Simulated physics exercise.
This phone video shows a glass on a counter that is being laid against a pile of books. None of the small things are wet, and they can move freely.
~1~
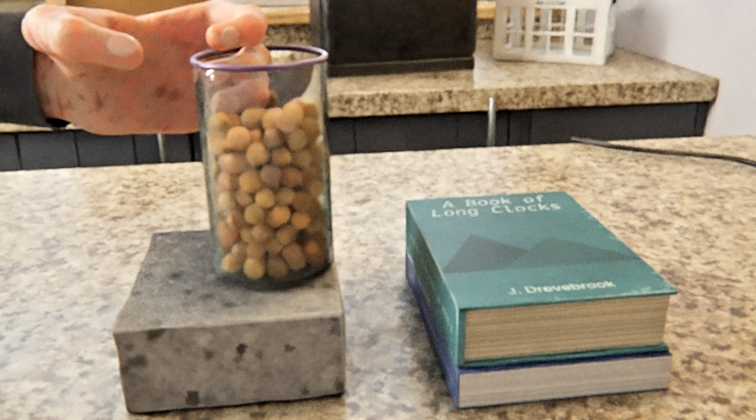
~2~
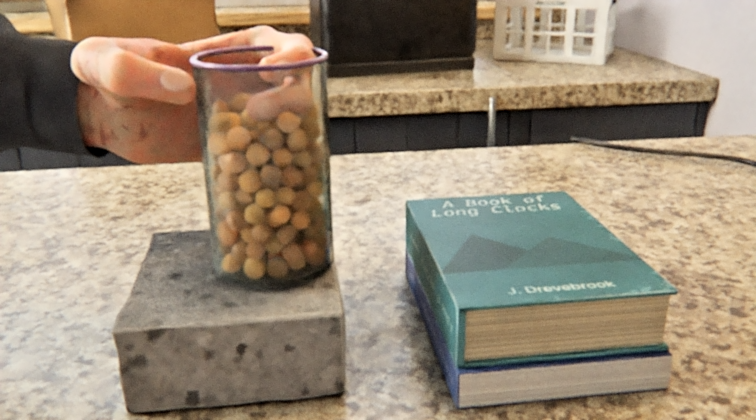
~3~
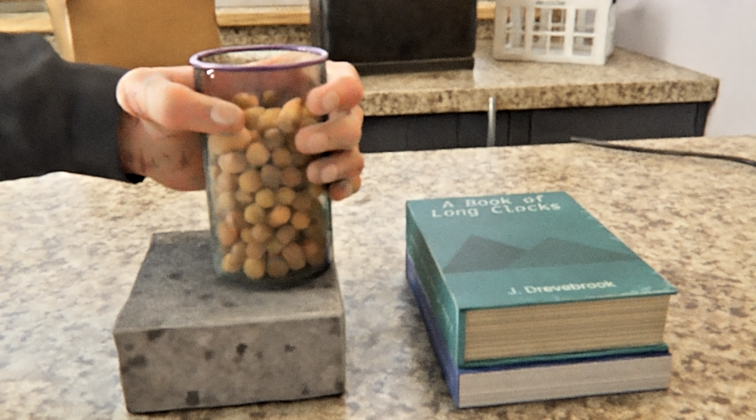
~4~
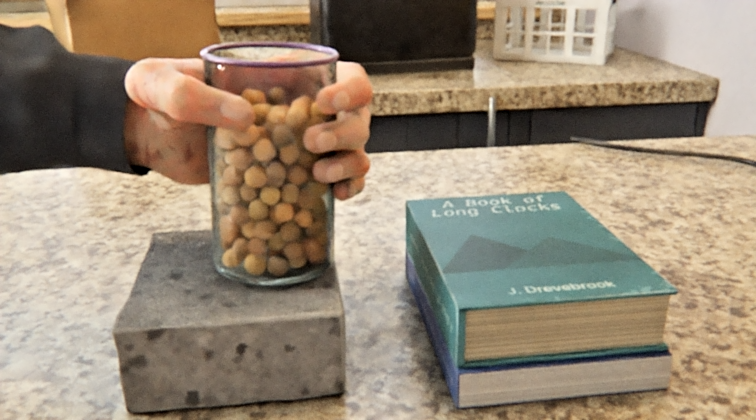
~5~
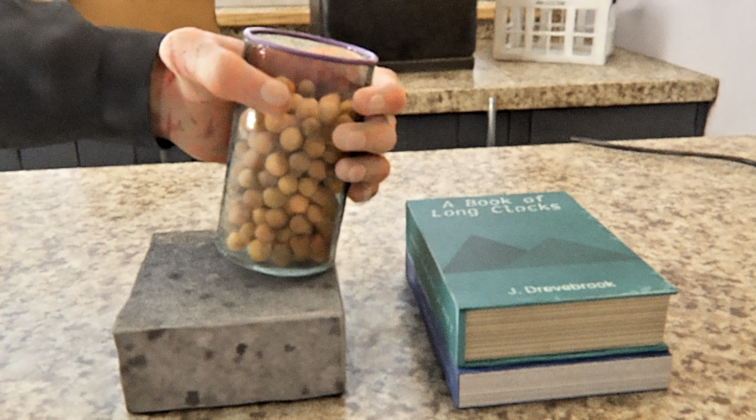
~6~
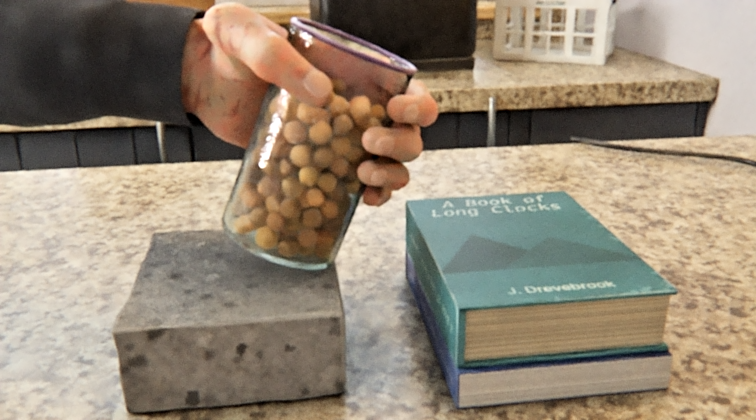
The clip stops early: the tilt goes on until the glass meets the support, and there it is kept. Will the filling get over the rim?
In the end the load escapes, at least partly.
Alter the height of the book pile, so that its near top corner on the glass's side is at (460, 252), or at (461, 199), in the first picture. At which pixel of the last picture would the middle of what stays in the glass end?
Around (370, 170) in the first case, around (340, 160) in the second.
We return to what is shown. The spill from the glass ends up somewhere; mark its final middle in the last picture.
Around pixel (589, 228).
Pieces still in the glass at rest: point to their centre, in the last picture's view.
The centre lands near (401, 206).
Then, 0.67 s later than the last frame, the glass leans 53°; everything is still inside.
Then, 1.25 s later than the last frame, the glass leans 79°; a stray few of the round wooden beads out of it.
Then, 1.75 s later than the last frame, the glass rests on the book pile at 84°; a small part of the round wooden beads out of it.
When it is over, the glass rests on the book pile at 84°; roughly a quarter of the round wooden beads out of it.
